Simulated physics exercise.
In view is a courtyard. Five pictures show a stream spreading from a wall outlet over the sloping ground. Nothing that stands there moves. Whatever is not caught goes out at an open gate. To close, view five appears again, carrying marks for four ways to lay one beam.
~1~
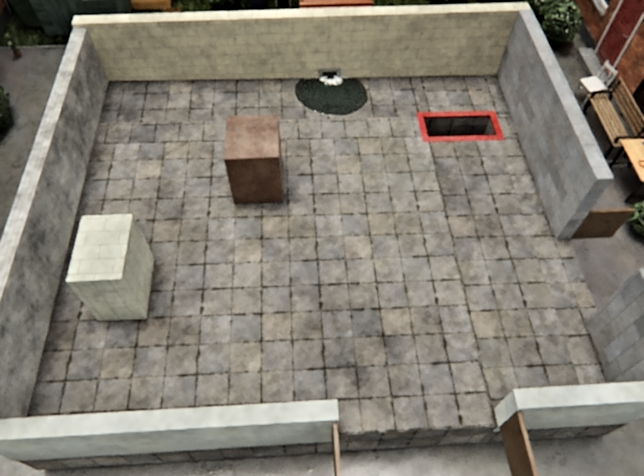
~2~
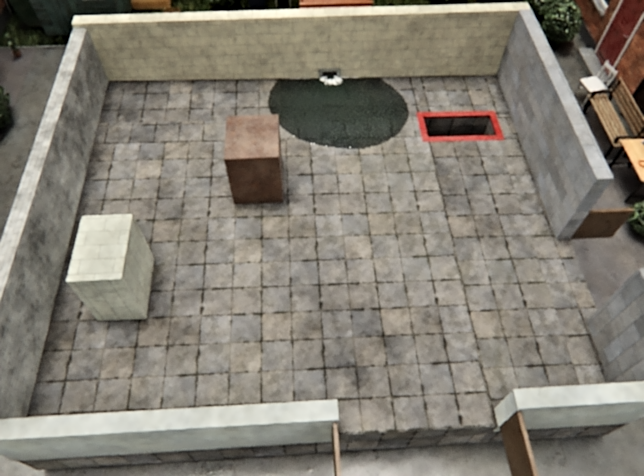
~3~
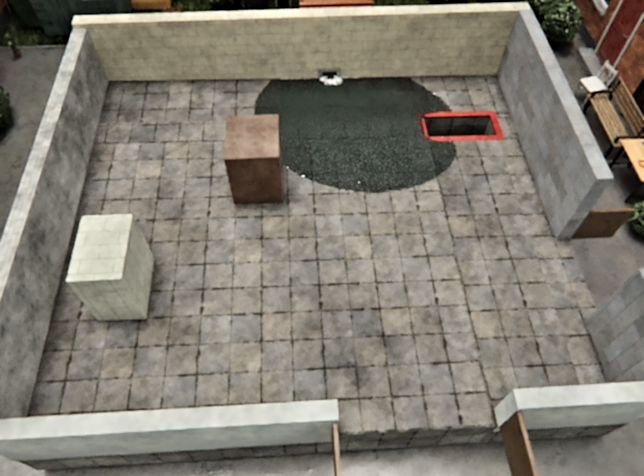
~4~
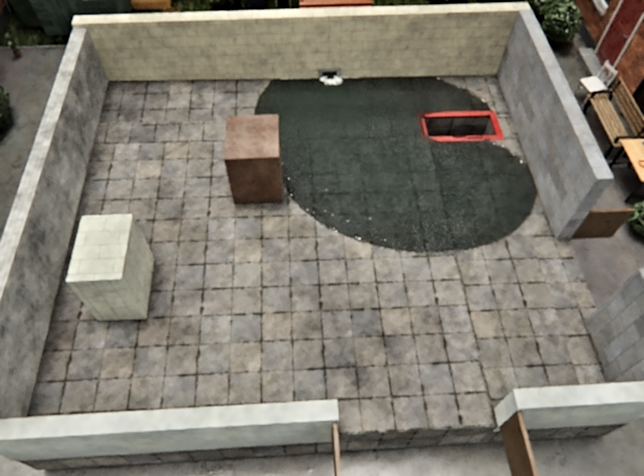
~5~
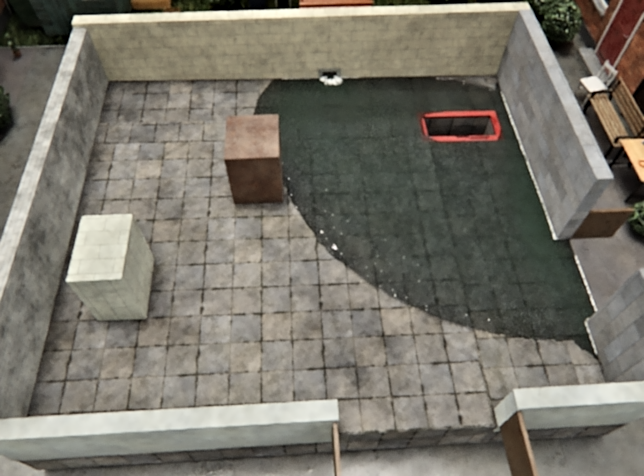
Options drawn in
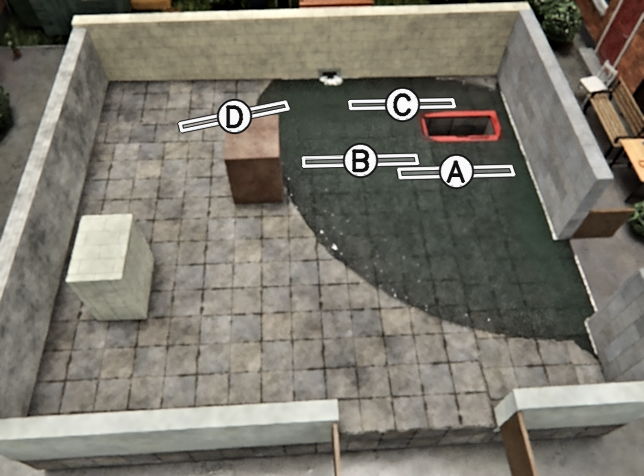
Walled courtyard with dark water spreading from the back wall across the paving, surrounding a red-edged gully and reaching the right side.
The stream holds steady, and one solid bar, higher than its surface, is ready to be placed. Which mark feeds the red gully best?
It is B.
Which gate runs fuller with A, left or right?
The right one.
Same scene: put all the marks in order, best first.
B, A, D, C.
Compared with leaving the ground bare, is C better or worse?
It is worse.
On the marked copy, A from (399, 173) to (512, 170); B from (303, 162) to (416, 159); C from (350, 105) to (453, 103); D from (180, 127) to (286, 105).
With A, about 35 % of the stream goes into the red gully, about 64 % out by the gates.
With B, about 58 % of the stream goes into the red gully, about 41 % out by the gates.
With C, about 15 % of the stream goes into the red gully, about 85 % out by the gates.
With D, about 22 % of the stream goes into the red gully, about 78 % out by the gates.
